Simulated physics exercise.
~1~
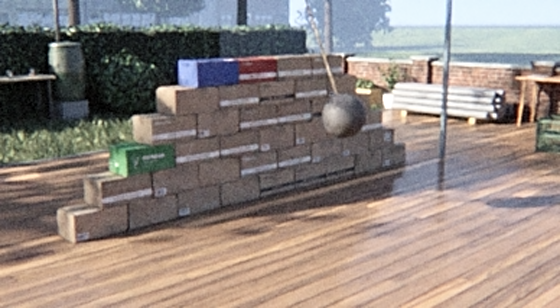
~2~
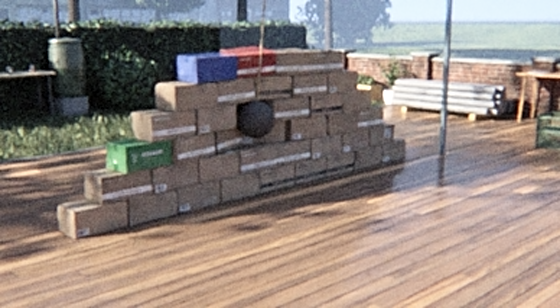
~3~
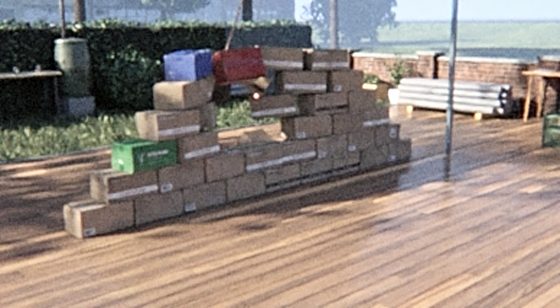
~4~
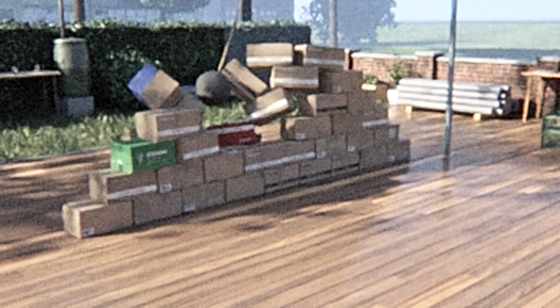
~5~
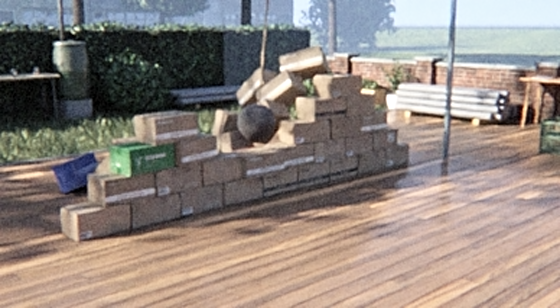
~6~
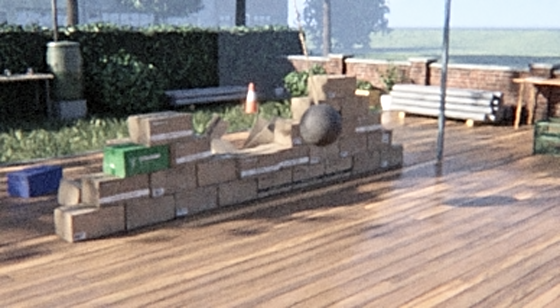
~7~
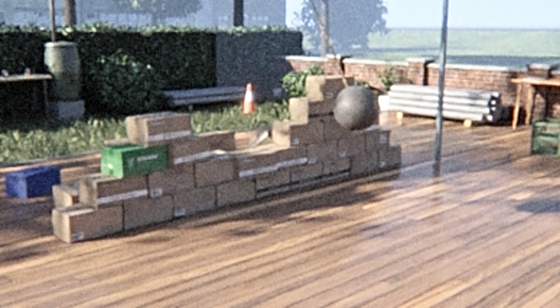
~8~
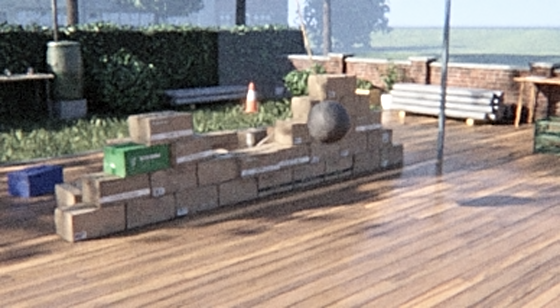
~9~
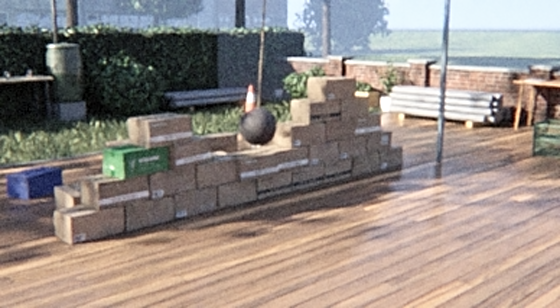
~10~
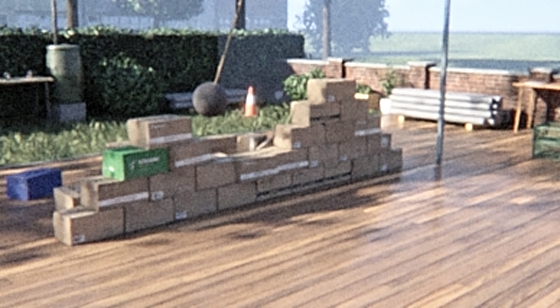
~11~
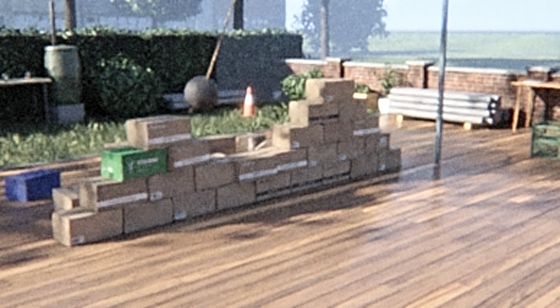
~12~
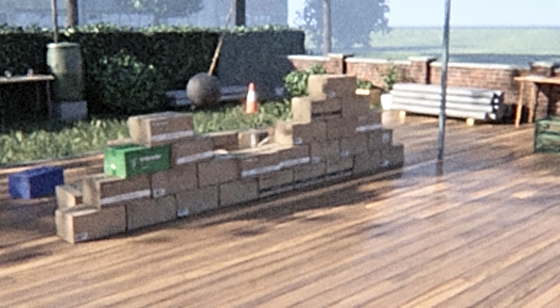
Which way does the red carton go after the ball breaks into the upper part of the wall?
The red carton moves down, dropping from the top of the wall.
